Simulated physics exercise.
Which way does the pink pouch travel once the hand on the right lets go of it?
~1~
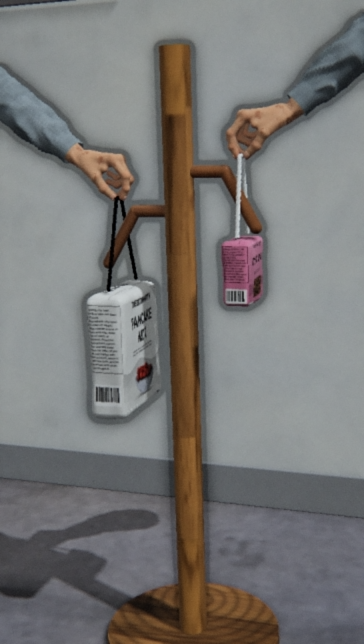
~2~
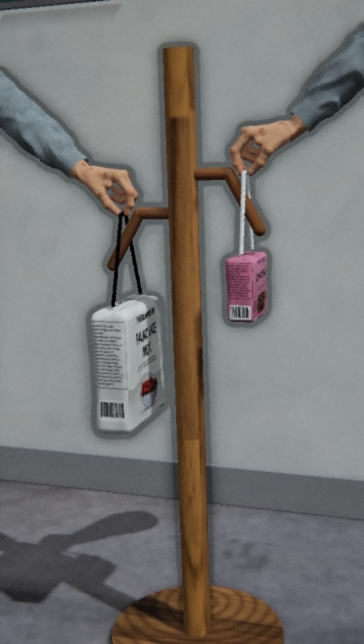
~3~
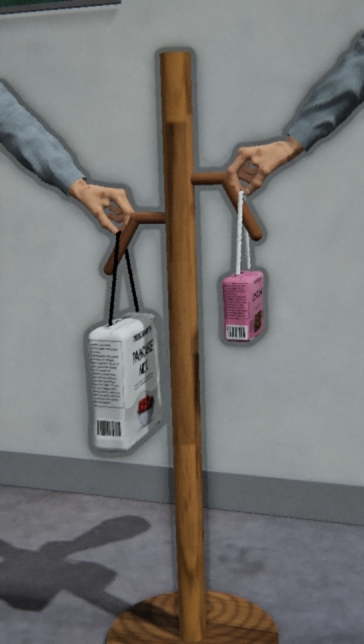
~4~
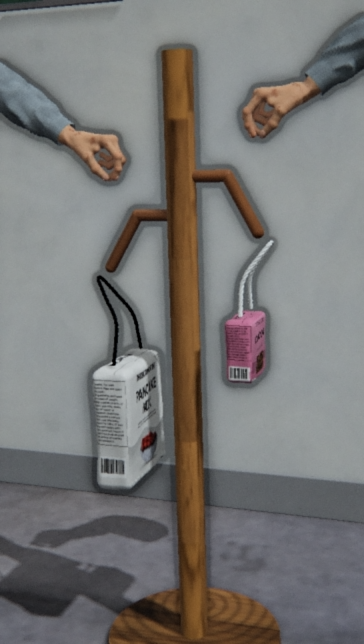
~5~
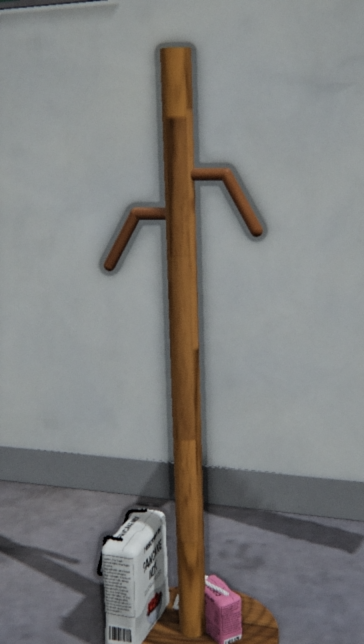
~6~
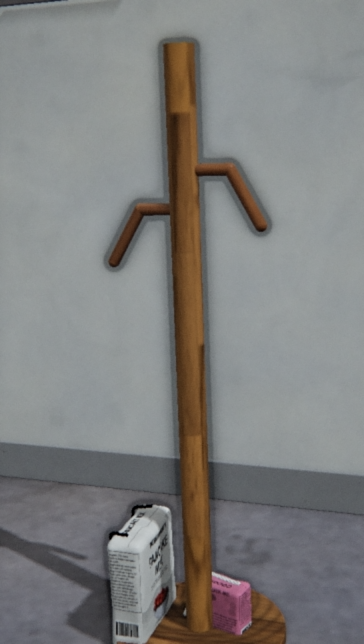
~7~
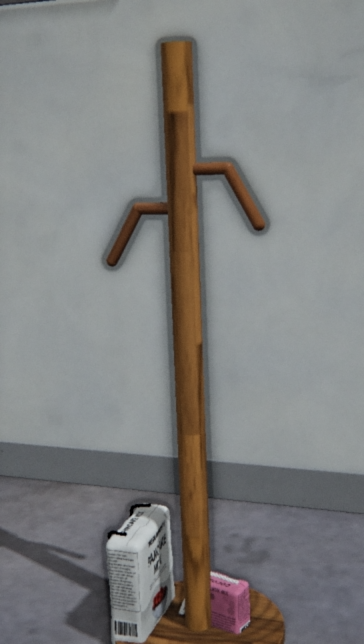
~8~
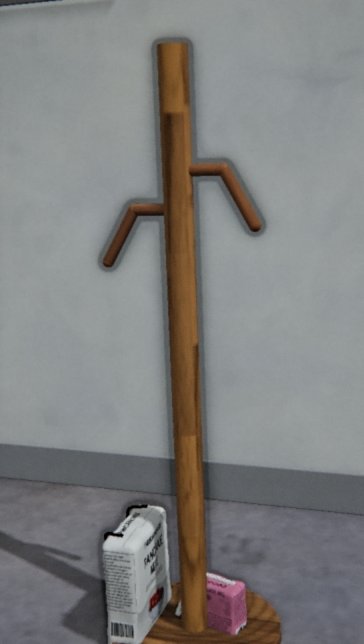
The pink pouch moves down, dropping away from the right peg to the foot of the stand.
